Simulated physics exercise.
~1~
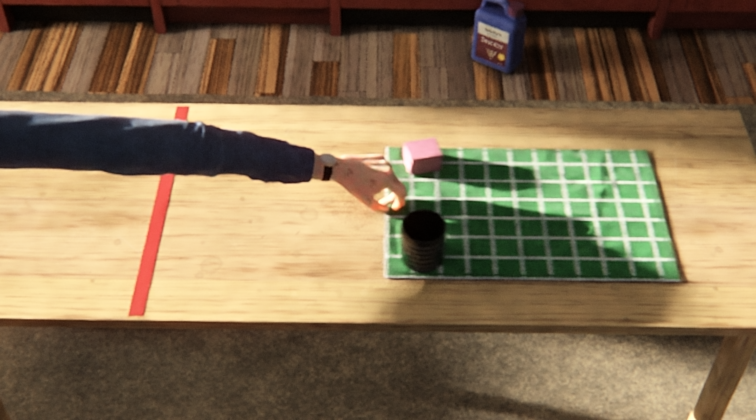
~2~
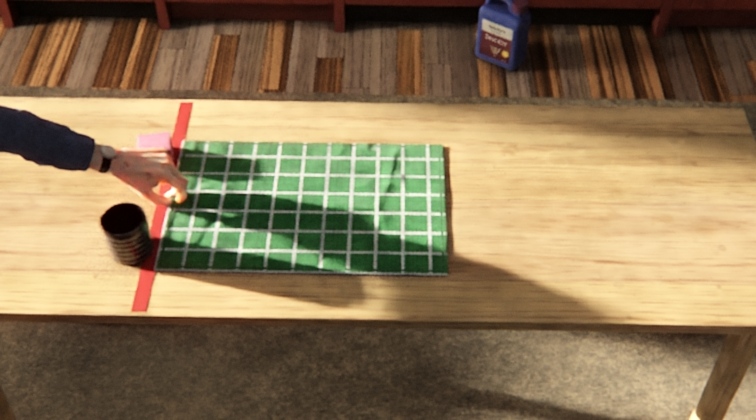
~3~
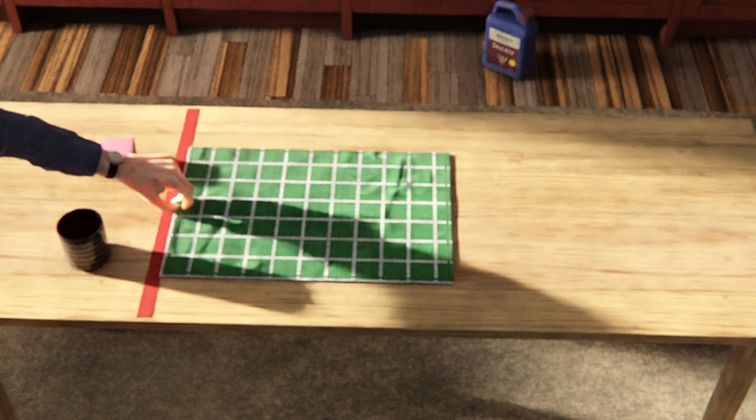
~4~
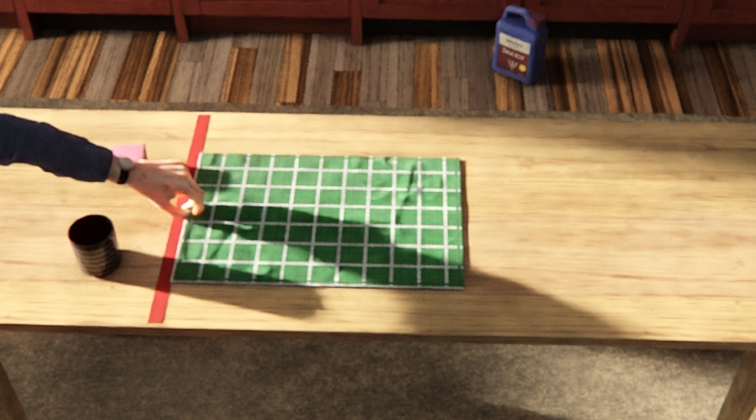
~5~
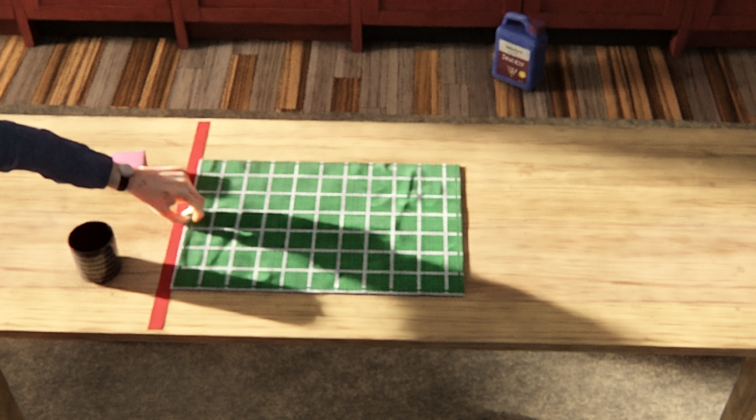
At first, a hand in a dark blue sleeve grips the left edge of a green checked cloth on a wooden table, with a black mug and a pink block on the cloth near that edge. The hand pulls the cloth leftward toward a strip of red tape, carrying both objects along. The cloth's edge stops at the tape, but the mug and block carry on past it. They slide a little farther left onto the bare wood, then settle. At the end, both rest beyond the tape, while the hand still holds the motionless cloth.
